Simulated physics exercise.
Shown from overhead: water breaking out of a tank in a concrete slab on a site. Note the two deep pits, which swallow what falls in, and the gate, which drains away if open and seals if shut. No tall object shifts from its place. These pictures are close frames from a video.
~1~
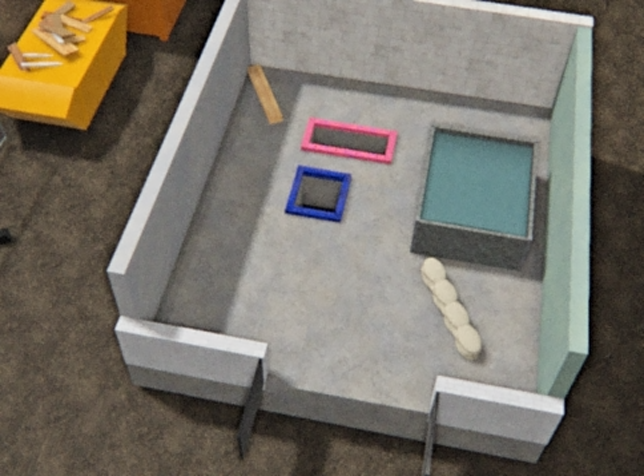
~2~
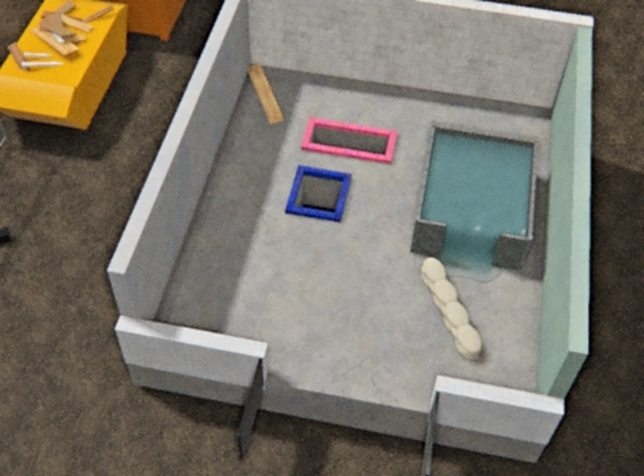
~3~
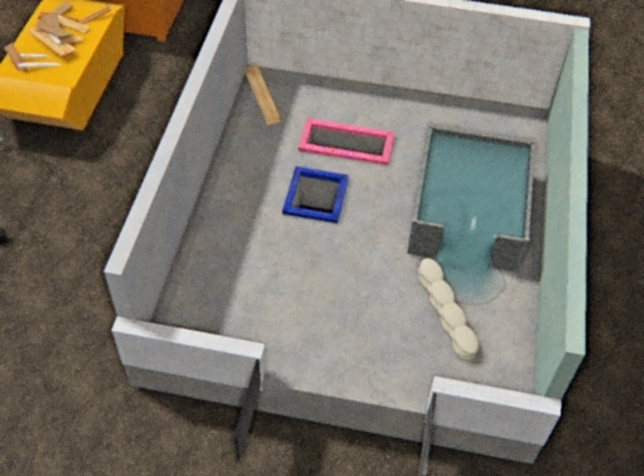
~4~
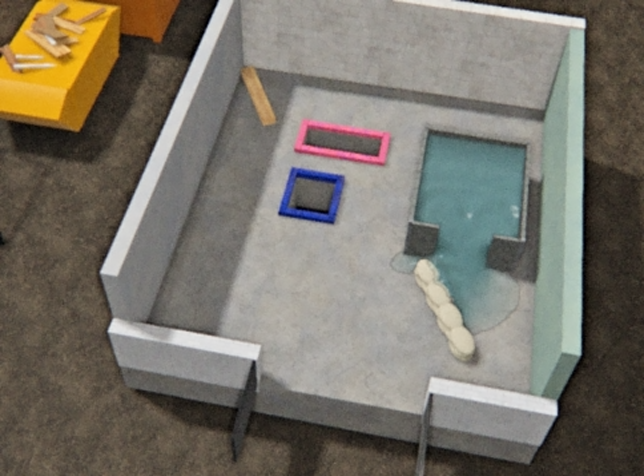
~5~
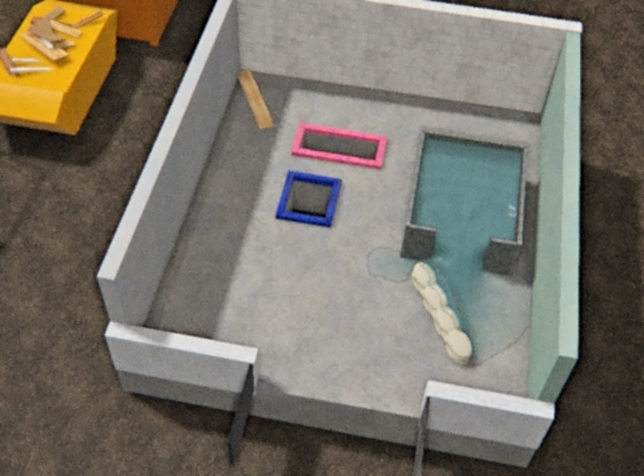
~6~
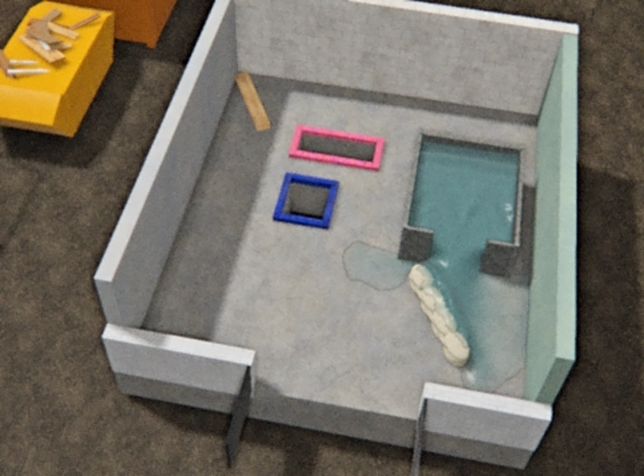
In the video, a tank of still blue-green water inside a walled concrete slab opens at its front, and water pours out, spreading around a row of pale sandbags and running along their right side toward the front wall.
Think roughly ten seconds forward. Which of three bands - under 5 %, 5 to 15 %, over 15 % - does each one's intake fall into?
The gate will get an average slice of five to fifteen per cent, the blue pit will get a thin slice beneath five per cent, the pink pit will get a thin slice beneath five per cent.
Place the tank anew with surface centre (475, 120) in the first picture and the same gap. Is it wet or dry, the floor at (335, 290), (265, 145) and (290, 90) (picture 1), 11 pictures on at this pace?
Taking them as they were asked, they come out soaked, bone dry, bone dry.
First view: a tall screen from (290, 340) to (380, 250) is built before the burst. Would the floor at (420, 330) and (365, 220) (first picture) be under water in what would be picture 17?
In the listed order, the first spot is swamped and the second is swamped.
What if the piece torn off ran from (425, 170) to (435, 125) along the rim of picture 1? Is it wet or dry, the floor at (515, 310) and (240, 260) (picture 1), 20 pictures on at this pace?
In the order asked: Out of reach, sodden.
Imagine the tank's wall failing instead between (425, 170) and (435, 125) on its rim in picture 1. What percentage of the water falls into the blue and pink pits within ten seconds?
Near enough: Blue 14 percent, pink 20 percent.
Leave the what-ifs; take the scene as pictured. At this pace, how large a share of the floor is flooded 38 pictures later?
It should be close to 70 %.
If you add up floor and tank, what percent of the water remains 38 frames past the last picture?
Some 92 per cent.
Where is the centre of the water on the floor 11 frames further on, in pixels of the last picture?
Estimate: (457, 272).
A moment on, water covers 20 % of the floor; the gate 0 %, the blue pit 0 %, the pink pit 0 %.
Next, water covers 35 % of the floor; the gate 0 %, the blue pit 0 %, the pink pit 0 %.
Then, water covers 50 % of the floor; the gate 3 %, the blue pit 0 %, the pink pit 0 %.
Later, water covers 70 % of the floor; the gate 7 %, the blue pit 0 %, the pink pit 0 %.
In the end, water covers 90 % of the floor; the gate 11 %, the blue pit 0 %, the pink pit 0 %.
